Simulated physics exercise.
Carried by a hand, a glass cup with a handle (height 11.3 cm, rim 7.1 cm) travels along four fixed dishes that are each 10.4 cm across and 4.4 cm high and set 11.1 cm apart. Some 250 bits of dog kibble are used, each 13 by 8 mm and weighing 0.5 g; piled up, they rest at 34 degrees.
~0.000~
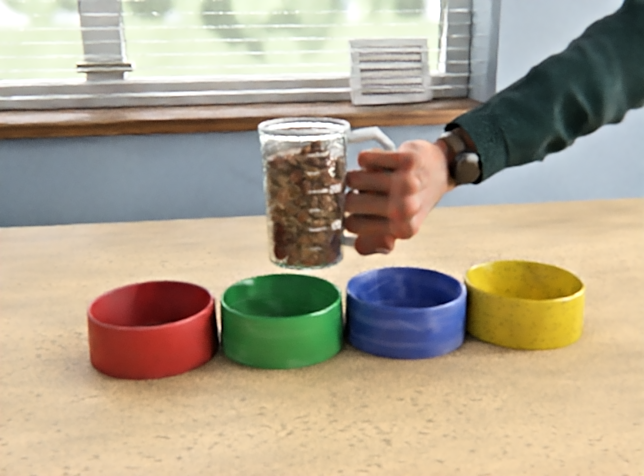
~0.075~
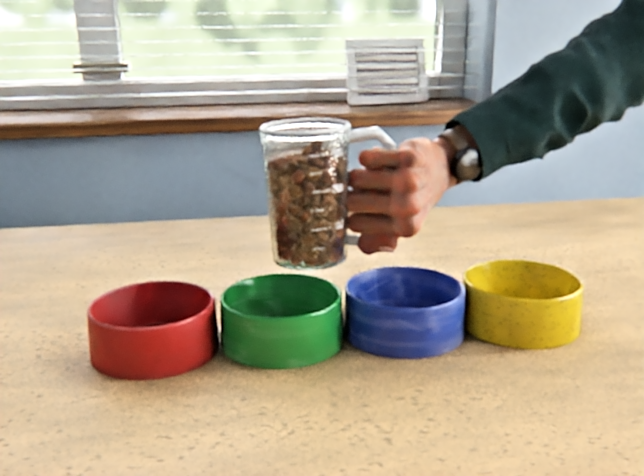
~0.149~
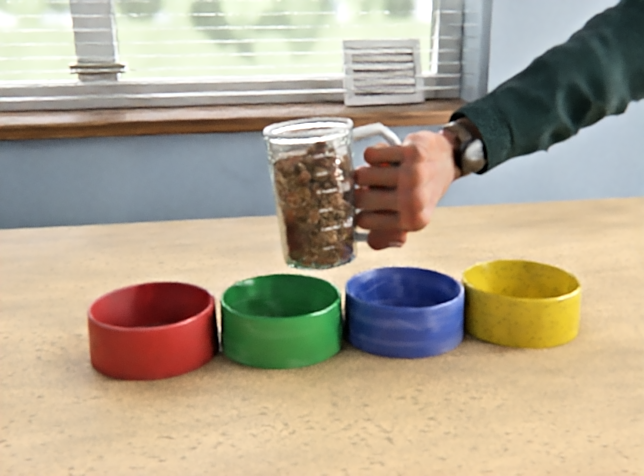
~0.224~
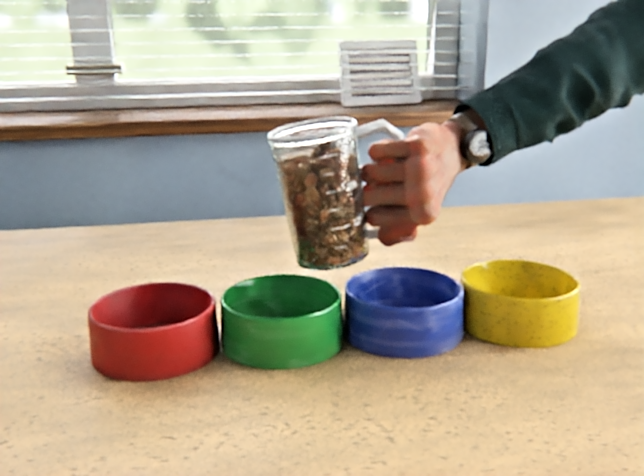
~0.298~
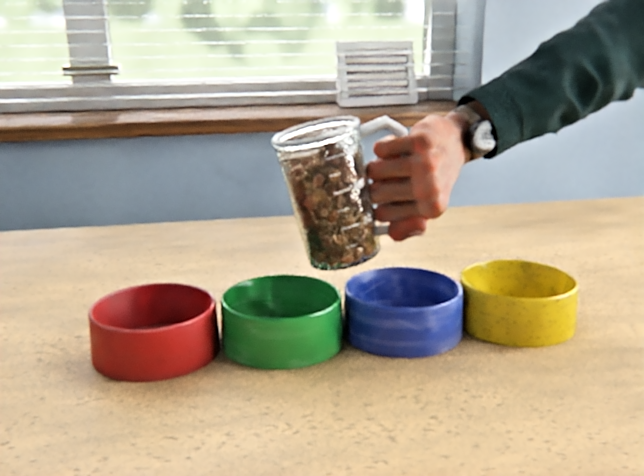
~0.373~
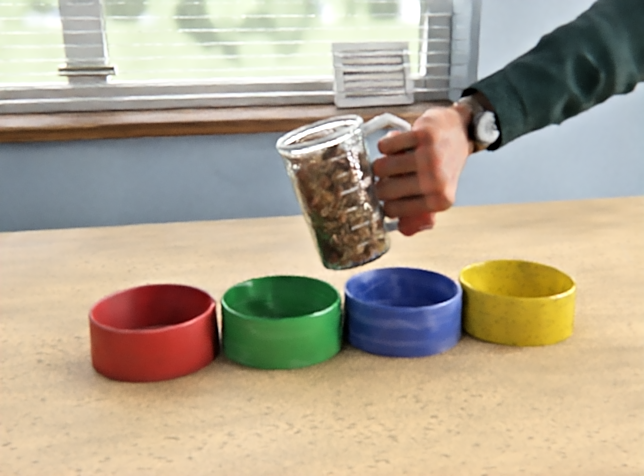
A hand in a dark green sleeve and wristwatch holds a clear, handled glass cup of brown kibble above a pale tabletop, seen from slightly above, before a window with blinds. Below it, four round dishes sit in a row, red, green, blue and yellow from left to right. The hand shifts the cup slightly right while tilting its rim leftward, and the view stays nearly still.
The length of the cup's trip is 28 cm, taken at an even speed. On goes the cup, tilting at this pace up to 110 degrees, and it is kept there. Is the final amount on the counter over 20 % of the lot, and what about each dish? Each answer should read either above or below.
Red dish - below, blue dish - above, green dish - below, yellow dish - above, counter - below.
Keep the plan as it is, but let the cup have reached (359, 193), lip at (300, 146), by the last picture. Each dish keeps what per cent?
Final shares - red 0 %, blue 0 %, green 0 %, yellow 90 %.
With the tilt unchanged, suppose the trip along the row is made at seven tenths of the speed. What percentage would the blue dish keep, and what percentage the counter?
Blue: 70; counter: 0.
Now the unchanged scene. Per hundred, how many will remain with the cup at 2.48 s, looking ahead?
It comes to about 55 percent.
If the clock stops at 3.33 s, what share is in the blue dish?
About 30 percent.
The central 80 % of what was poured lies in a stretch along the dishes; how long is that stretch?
Roughly 15 cm of the row.
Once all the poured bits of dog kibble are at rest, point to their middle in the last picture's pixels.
After settling, the middle sits near (496, 308).
Then, at 1.63 s, tilt 83 degrees; cup holds 100 %.
After 2.48 s, tilt 110 degrees; cup holds 55 %, blue 30 %, yellow 10 %.
Then, at 3.33 s, tilt 110 degrees; cup holds 25 %, blue 30 %, yellow 40 %.
By 5.4 s all is still; red 0 %, blue 30 %, green 0 %, yellow 60 %, counter 5 %, cup 5 %.
